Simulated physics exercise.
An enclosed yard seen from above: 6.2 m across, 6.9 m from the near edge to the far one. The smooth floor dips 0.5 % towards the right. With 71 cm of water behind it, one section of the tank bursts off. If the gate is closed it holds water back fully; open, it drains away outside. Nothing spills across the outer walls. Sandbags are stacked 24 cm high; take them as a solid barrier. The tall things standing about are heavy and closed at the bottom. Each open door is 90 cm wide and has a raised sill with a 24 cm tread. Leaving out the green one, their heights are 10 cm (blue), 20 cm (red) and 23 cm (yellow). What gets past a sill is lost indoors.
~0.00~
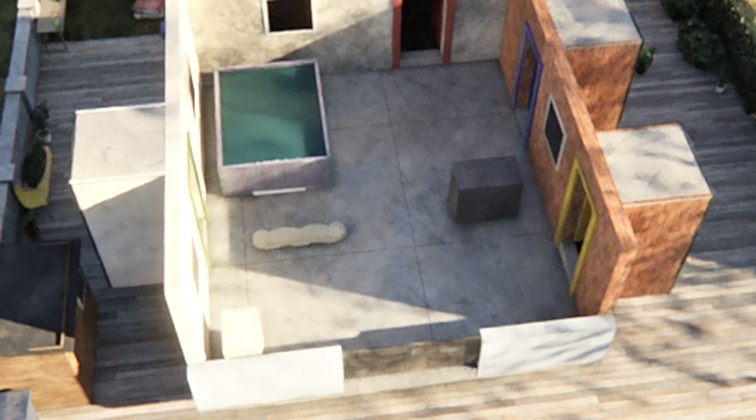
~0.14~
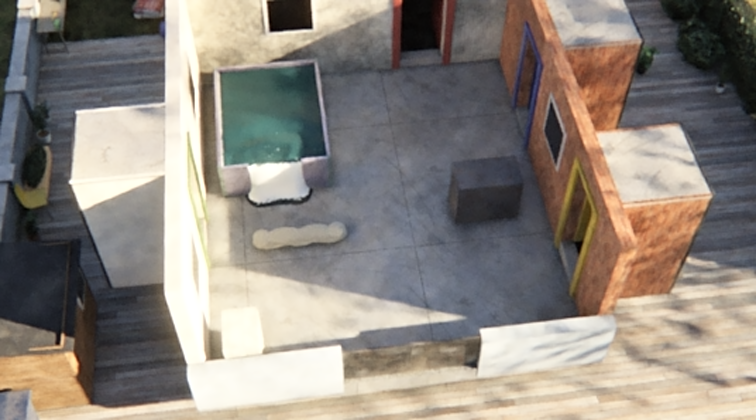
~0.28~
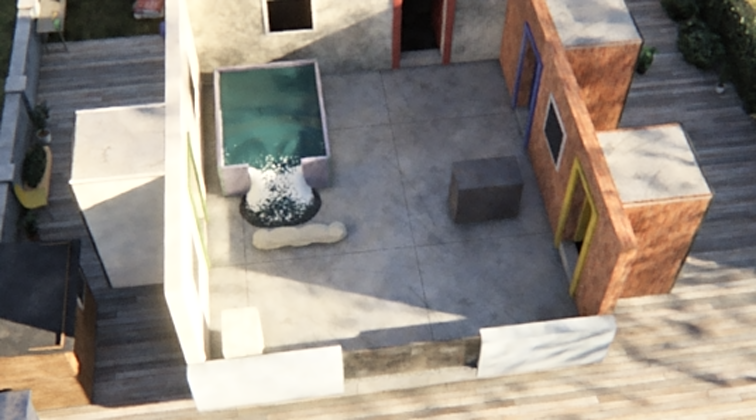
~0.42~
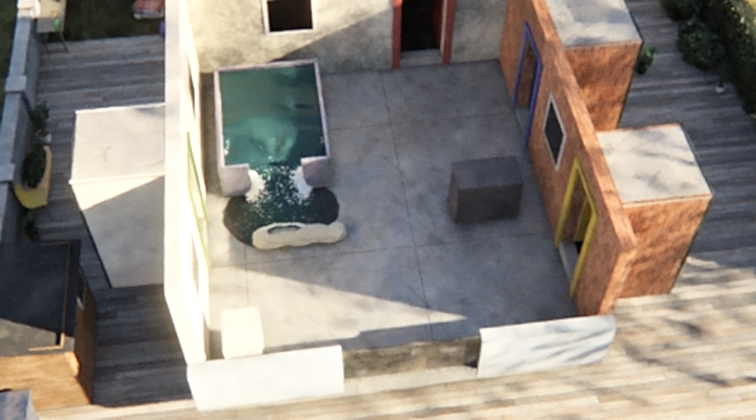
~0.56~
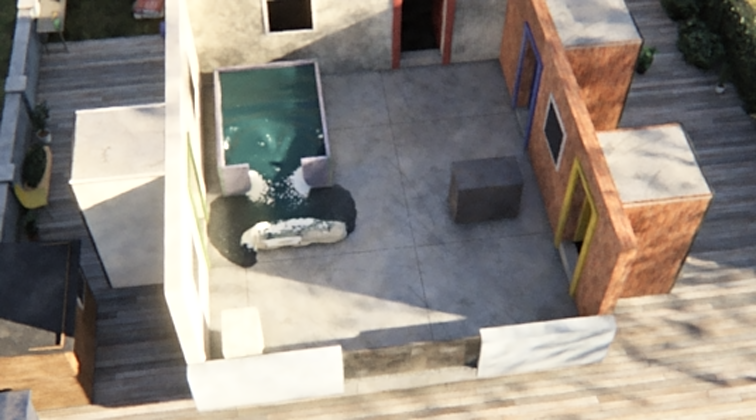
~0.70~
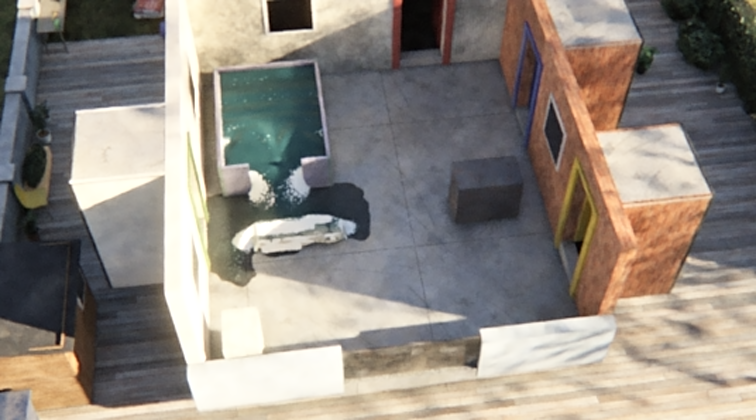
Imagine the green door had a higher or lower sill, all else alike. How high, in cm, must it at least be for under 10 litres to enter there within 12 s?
At least 30 cm or so.
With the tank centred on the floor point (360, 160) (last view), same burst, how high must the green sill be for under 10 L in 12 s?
Then roughly 8.5 cm.
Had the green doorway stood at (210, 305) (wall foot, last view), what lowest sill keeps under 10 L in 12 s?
Roughly 17 cm.
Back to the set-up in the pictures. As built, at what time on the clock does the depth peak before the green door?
Near 2.4 s.
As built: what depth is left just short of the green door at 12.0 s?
About 8.5 cm.
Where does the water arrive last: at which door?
The red one.
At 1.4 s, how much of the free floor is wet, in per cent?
About 25 per cent.
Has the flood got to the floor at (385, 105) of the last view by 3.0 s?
It is still dry.
After 1.4 s water covers 25 % of the floor, deepest (50 cm) near (288, 233); 26 cm at the green door, 12 litres in over its 18 cm sill.
After 3.0 s water covers 70 % of the floor, deepest (40 cm) near (212, 386); 25 cm at the green door, 85 litres in over its 18 cm sill.
After 12.0 s water covers 100 % of the floor, deepest (14 cm) near (442, 202); 9 cm at the green door, 122 litres in over its 18 cm sill.
At the green door as built, the water arrived by 0.7 s and peaked near 26 cm at 2.4 s.
With a sill of 25 cm, 32 litres would have come in within the 12 s; with 34.5 cm, 1 litre. So under 10 litres takes about 30 cm.
